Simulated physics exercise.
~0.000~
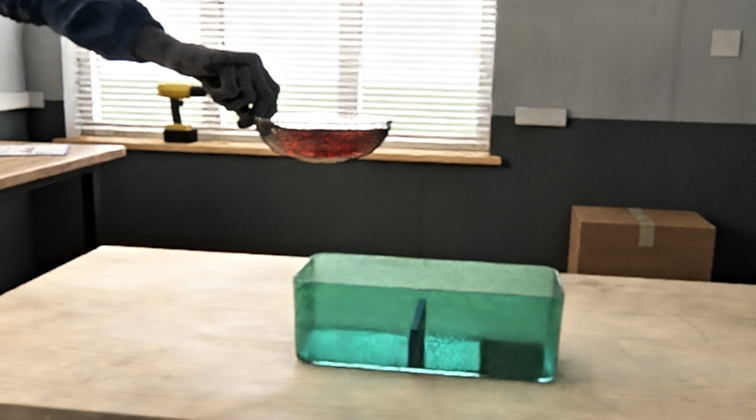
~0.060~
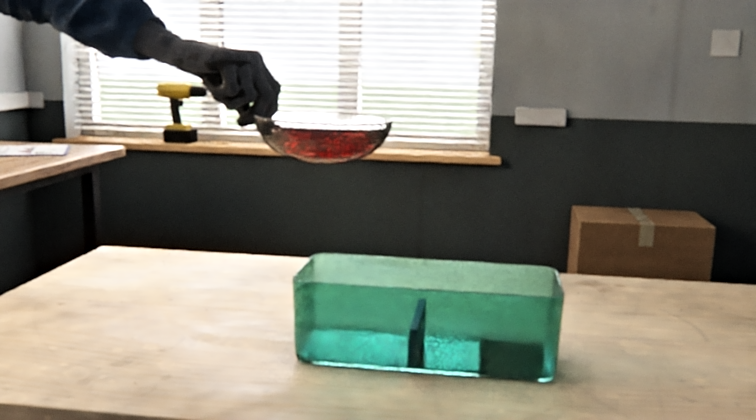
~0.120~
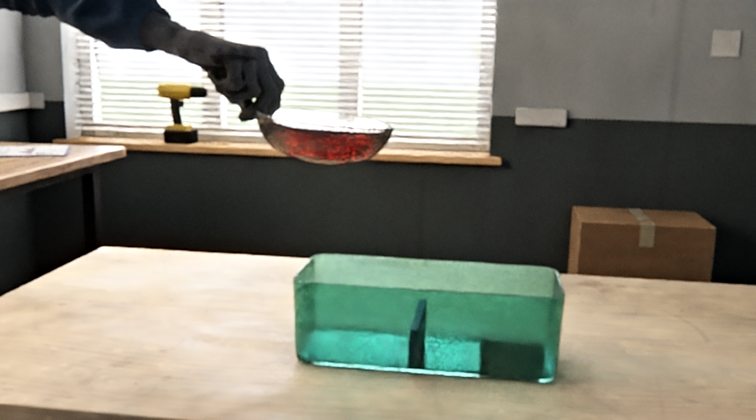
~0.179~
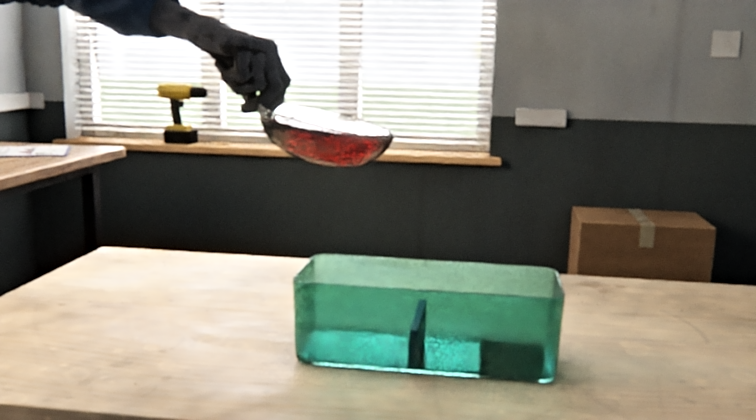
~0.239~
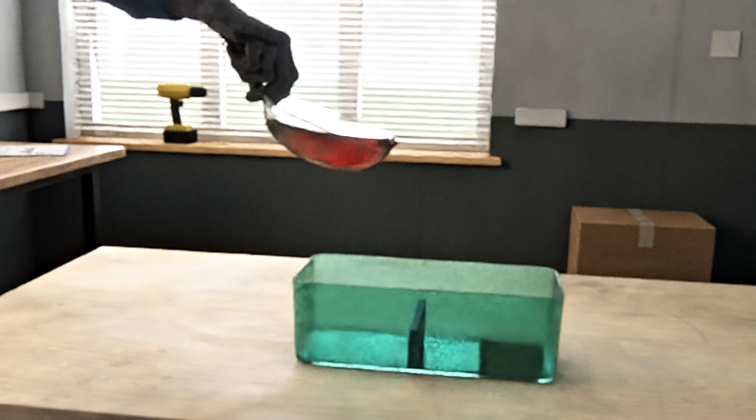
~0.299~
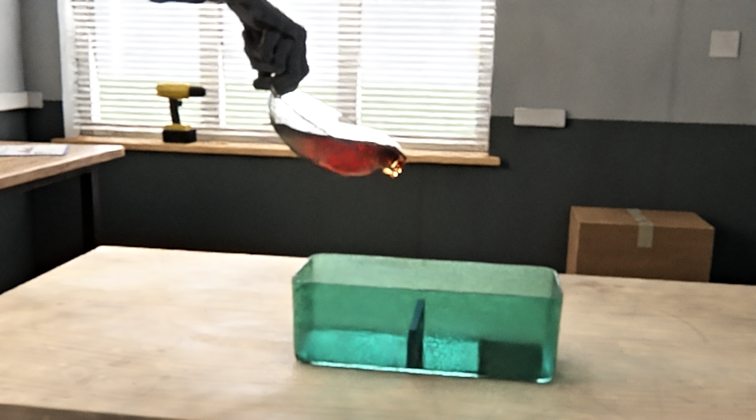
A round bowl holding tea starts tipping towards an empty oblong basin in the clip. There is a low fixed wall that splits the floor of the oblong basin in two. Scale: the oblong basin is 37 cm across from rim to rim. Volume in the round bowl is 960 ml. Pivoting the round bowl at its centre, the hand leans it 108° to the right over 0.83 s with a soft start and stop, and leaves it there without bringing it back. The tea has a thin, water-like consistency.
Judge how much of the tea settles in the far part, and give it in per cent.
Some 65 per cent settles in the far part.
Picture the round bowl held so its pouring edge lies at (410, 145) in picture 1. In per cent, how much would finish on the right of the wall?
75 %.
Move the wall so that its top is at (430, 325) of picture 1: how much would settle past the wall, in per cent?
Estimate: About 55 percent.
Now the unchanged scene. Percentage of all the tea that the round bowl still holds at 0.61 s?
2 %.
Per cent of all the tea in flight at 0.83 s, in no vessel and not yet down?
Near 8 per cent, I'd say.
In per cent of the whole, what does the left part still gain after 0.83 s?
That works out to roughly 1 per cent of the whole.
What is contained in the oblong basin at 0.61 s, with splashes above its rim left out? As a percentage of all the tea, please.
I reckon close to 60 percent of it.
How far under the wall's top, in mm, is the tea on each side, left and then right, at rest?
For the left, around 46 mm; for the right, around 34 mm.
By 0.61 s the tilt is 90° and 2 per cent is still to pour, 5 is left of the wall and 55 right of it.
By 0.83 s the tilt is 108° and 0 per cent is still to pour, 26 is left of the wall and 60 right of it.
By 1.07 s the tilt is 108° and 0 per cent is still to pour, 27 is left of the wall and 65 right of it.
By 1.33 s the tilt is 108° and 0 per cent is still to pour, 27 is left of the wall and 65 right of it.
At rest 27 per cent lies left of the wall, 65 right of it and 7 outside.
